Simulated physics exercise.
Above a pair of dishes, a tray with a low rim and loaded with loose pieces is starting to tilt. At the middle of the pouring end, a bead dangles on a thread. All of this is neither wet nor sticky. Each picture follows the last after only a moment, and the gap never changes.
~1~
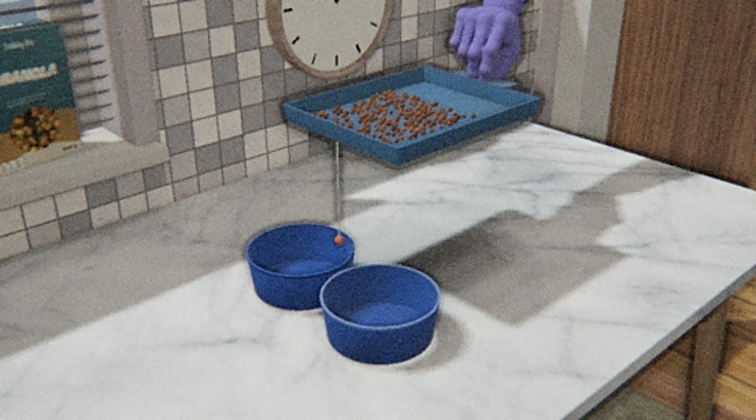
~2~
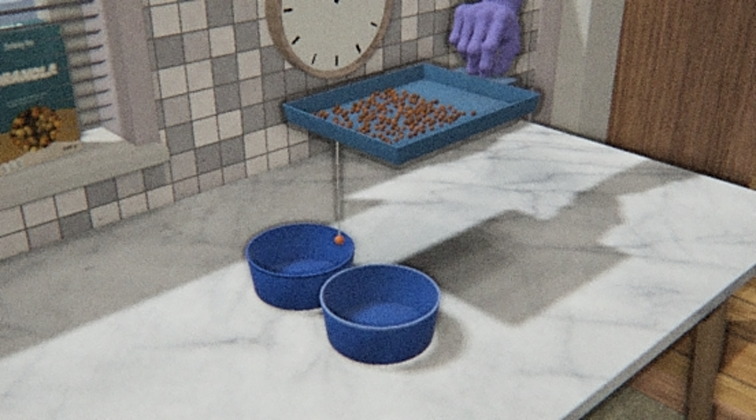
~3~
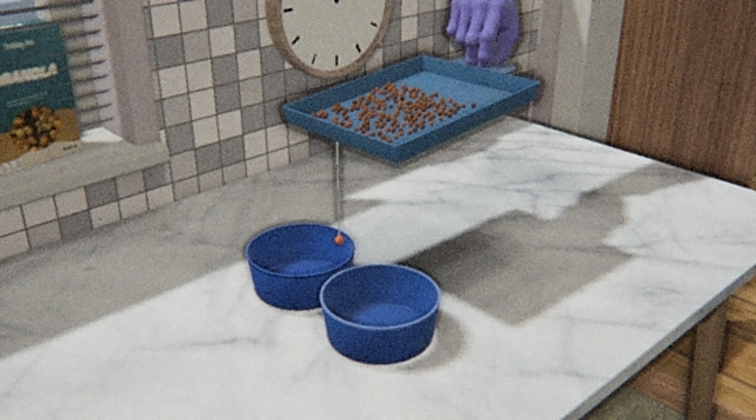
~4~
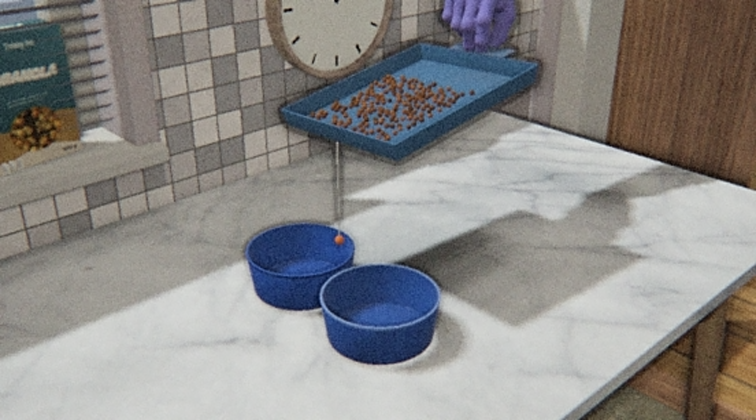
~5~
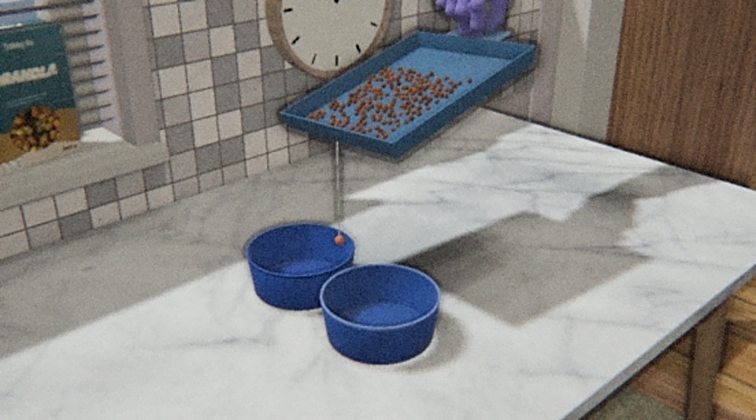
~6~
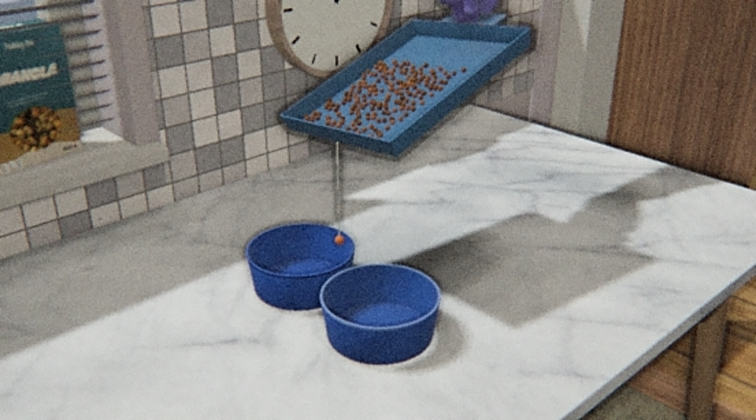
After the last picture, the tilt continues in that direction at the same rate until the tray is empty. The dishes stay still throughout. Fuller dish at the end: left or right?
The left-side dish receives more.
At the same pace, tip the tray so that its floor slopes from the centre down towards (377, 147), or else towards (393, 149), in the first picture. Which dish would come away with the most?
The rightmost dish; the rightmost dish.
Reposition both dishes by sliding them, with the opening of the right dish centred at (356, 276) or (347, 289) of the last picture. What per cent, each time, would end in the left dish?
90 and 100 %.
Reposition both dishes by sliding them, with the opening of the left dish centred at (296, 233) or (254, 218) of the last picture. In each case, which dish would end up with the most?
With the dishes at the first place it's the left-side dish, and at the second it's the left-side dish.
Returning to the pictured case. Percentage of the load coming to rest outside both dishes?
About 20 per cent.
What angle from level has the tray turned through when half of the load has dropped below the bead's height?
The angle is around 110°.
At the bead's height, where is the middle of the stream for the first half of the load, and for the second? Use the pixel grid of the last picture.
Earlier half at (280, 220), later half at (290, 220).
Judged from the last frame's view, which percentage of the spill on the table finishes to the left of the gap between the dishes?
Reading: Around 100 %.
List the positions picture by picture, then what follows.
Corners of the pouring end at (288, 104) and (398, 146), level; middle of the load at (381, 118), cereal balls; left dish at (258, 283); right dish at (336, 334); bead on its thread at (340, 240), in the first frame.
Corners of the pouring end at (288, 105) and (398, 146), level; middle of the load at (381, 117), in the second frame.
Corners of the pouring end at (287, 106) and (397, 144), tipped barely, lowest at the left corner; middle of the load at (381, 114), in the third frame.
Corners of the pouring end at (286, 109) and (395, 142), tipped a little, lowest at the left corner; middle of the load at (380, 109), in the fourth frame.
Corners of the pouring end at (285, 111) and (392, 141), tipped clearly, lowest at the left corner; middle of the load at (377, 105), in the fifth frame.
Corners of the pouring end at (284, 114) and (390, 139), tipped clearly, lowest at the left corner; middle of the load at (372, 102), most on the move; left dish at (258, 283); right dish at (336, 334), in the sixth frame.
Soon after the last picture, tray tipped steeply; nearly all on the tray; a stray few in the left dish; a stray few in the air.
A little later, tray tipped past a quarter turn; about two thirds on the tray; a small part in the left dish; a stray few outside both; about a quarter in the air.
Later still, tray tipped past a quarter turn; most in the left dish; about a quarter outside both.
At rest, tray tipped past a quarter turn; none in the right dish; most in the left dish; about a quarter outside both.
